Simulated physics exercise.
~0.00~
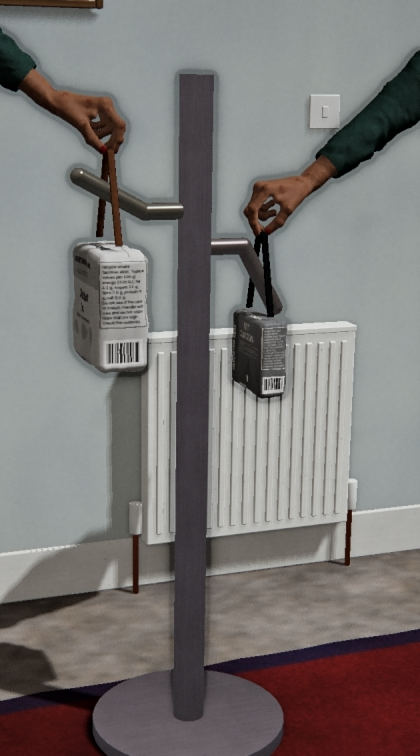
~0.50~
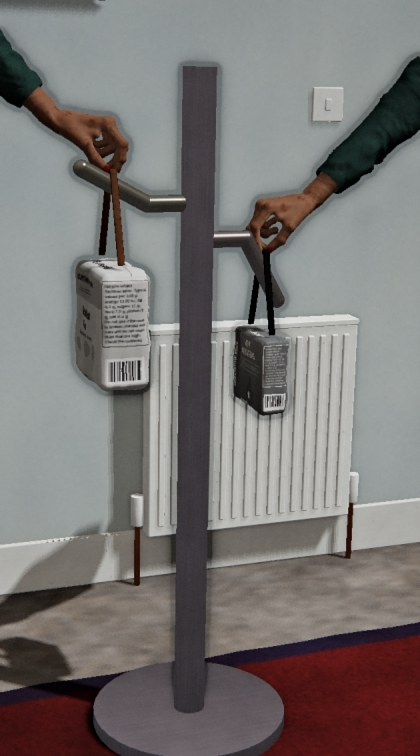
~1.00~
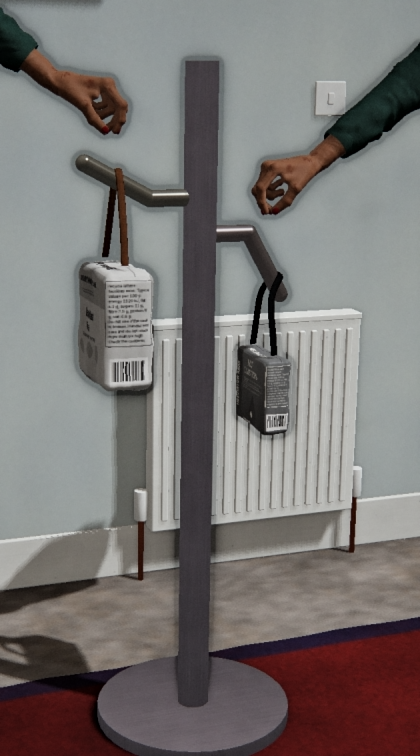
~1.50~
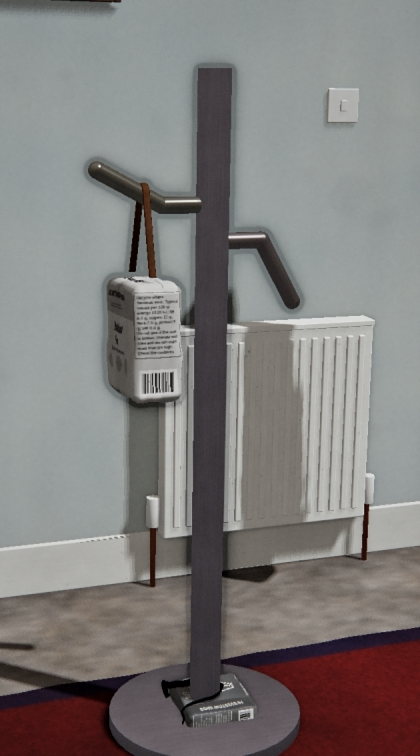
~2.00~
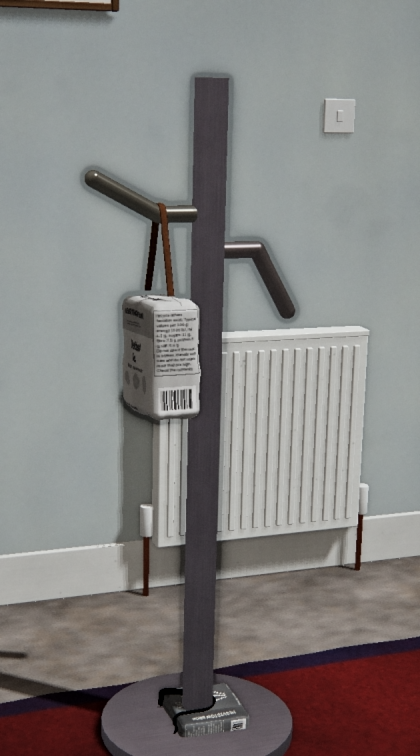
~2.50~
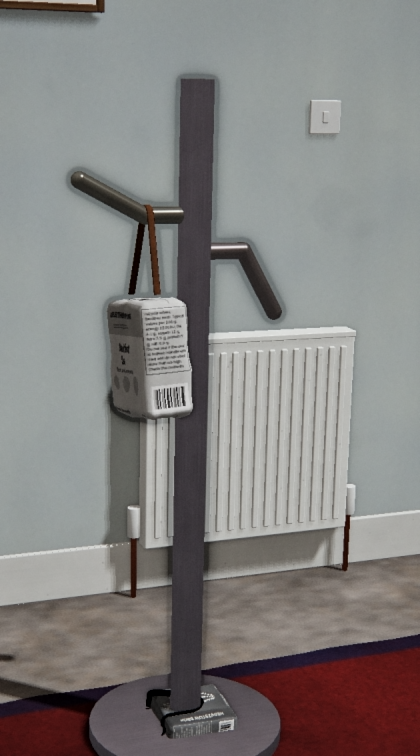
Two hands hang bags on a coat stand; the grey one falls, the white stays.
